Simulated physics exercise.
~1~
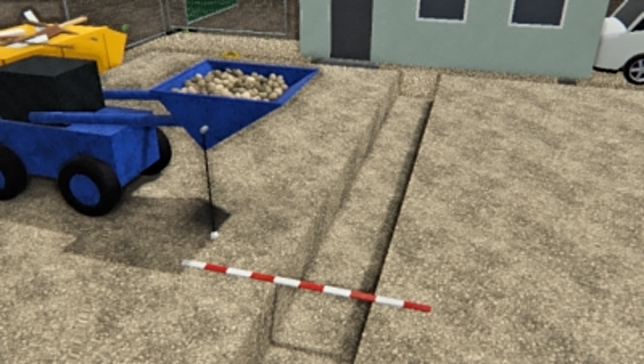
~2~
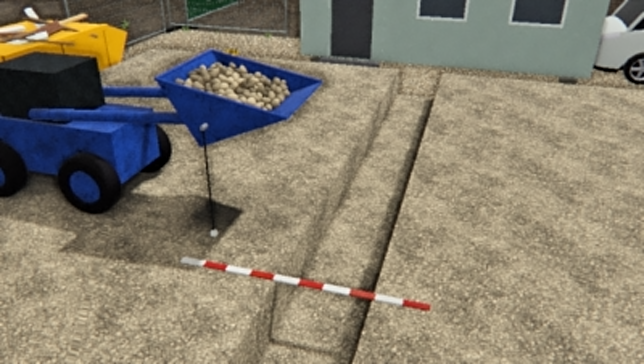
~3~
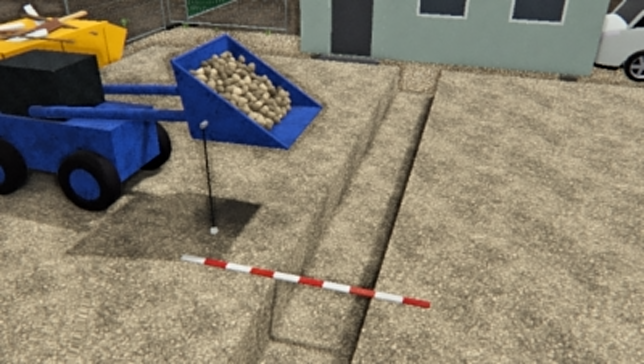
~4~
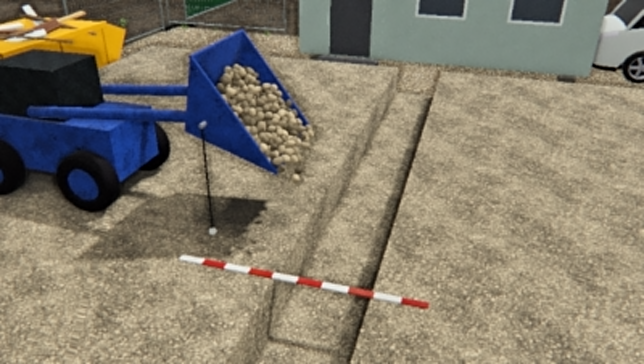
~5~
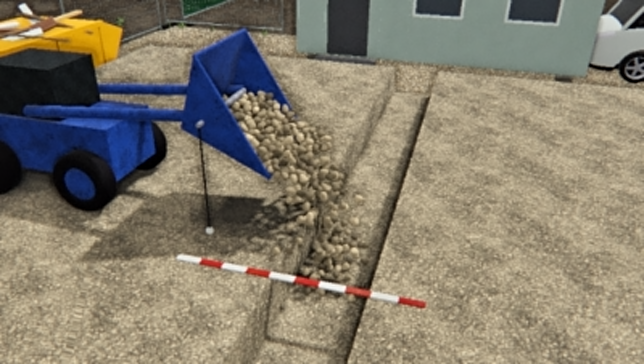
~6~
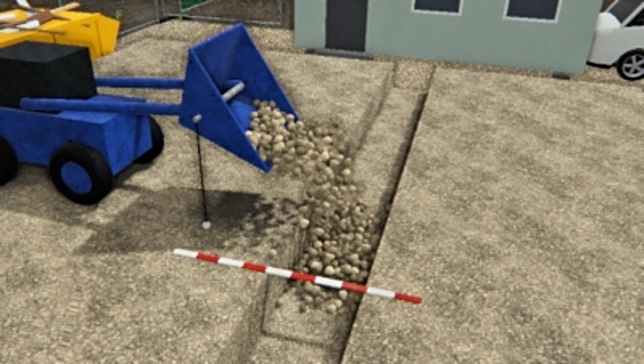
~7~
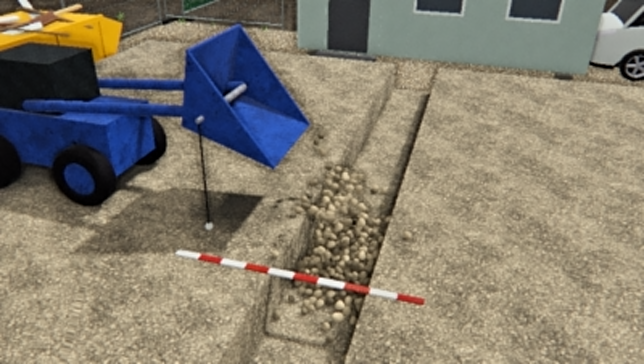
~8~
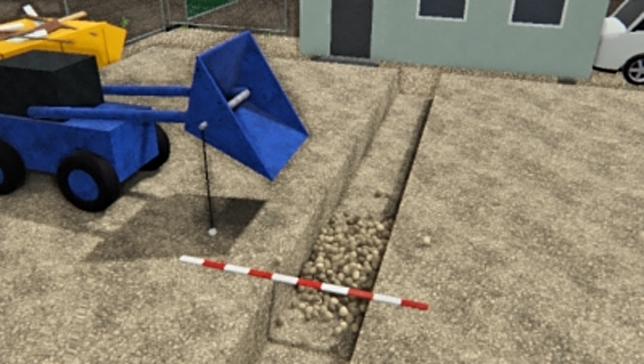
Blue loader tipping its bucket forward and spilling rounded stones into a narrow trench, ending empty with the stones heaped in the trench.
